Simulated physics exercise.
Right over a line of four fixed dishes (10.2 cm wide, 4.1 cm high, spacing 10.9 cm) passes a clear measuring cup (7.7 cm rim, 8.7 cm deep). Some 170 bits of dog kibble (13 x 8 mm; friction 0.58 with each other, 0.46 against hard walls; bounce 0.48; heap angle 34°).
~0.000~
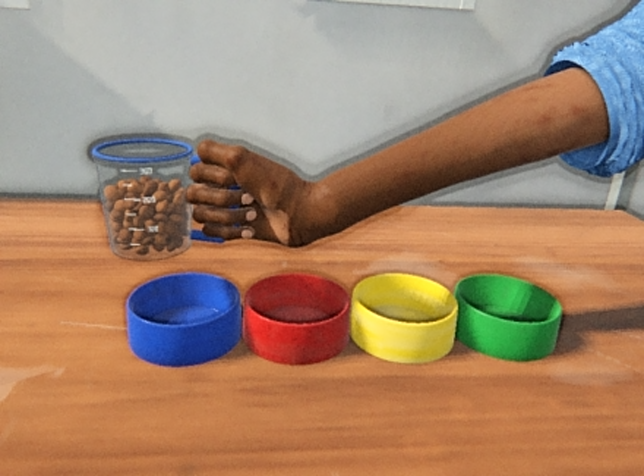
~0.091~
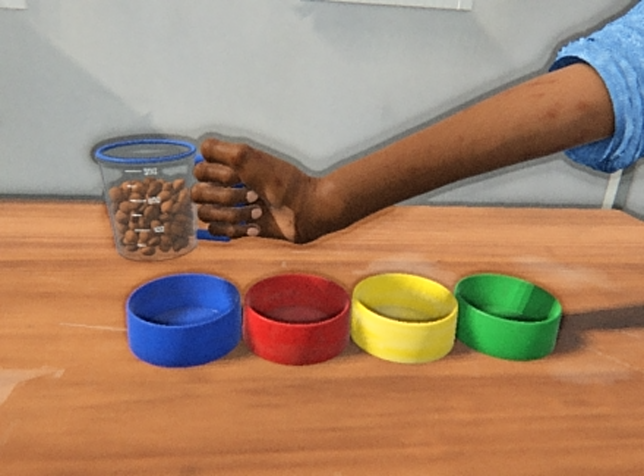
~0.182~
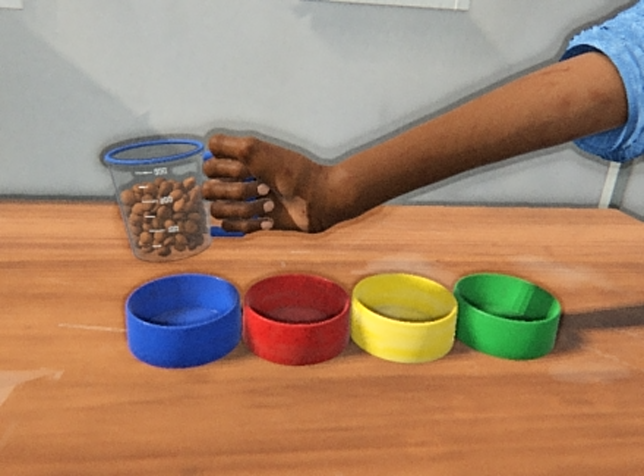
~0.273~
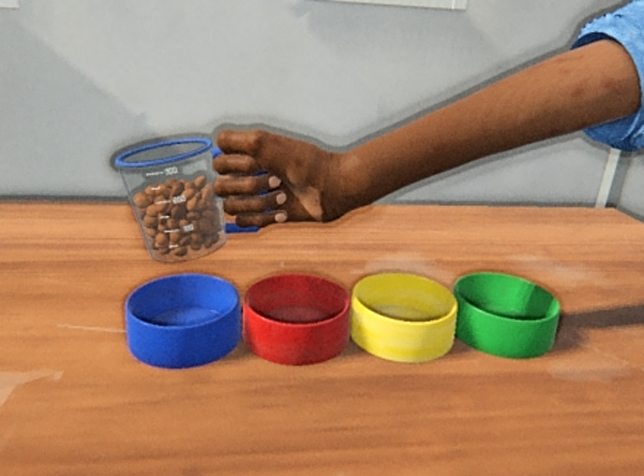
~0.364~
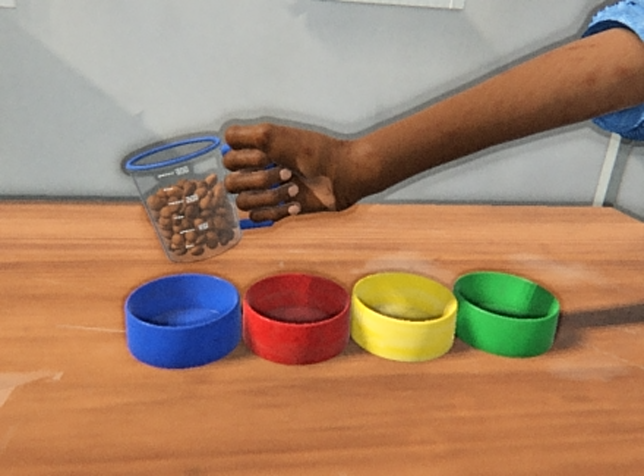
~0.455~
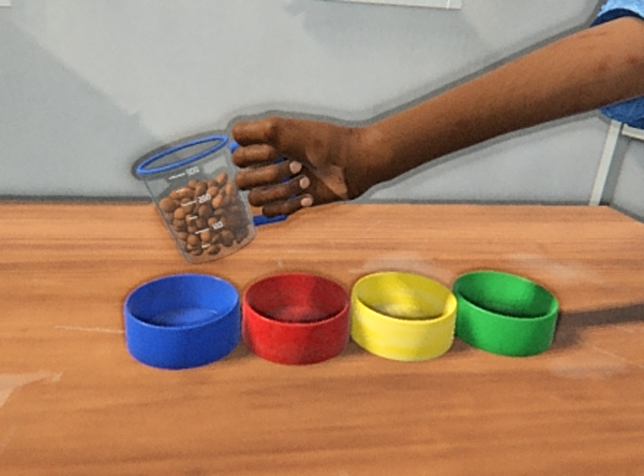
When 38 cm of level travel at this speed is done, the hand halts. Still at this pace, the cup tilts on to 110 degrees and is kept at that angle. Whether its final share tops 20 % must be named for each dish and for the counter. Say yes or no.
Red: No, blue: No, green: No, yellow: Yes, counter: No.
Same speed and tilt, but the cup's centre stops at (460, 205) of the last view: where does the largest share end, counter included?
The biggest share ends at yellow.
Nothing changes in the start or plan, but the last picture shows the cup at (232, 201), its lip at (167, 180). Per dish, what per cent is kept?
Then red 0, blue 0, green 30, and yellow 60.
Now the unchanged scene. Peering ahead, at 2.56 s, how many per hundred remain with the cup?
I reckon around 45 per cent.
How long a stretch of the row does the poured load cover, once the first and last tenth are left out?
Roughly 11 cm of the row.
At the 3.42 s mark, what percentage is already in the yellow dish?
Close to 70 percent of the load.
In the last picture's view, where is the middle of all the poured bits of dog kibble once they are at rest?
Approximately (407, 317) in the last view.
After 1.72 s, tilt 82 degrees; cup holds 100 %.
After 2.56 s, tilt 110 degrees; cup holds 45 %, red 5 %, yellow 45 %.
Then, at 3.42 s, tilt 110 degrees; cup holds 10 %, red 5 %, green 10 %, yellow 70 %.
By 4.1 s all is still; red 5 %, blue 0 %, green 10 %, yellow 70 %, counter 0 %, cup 10 %.
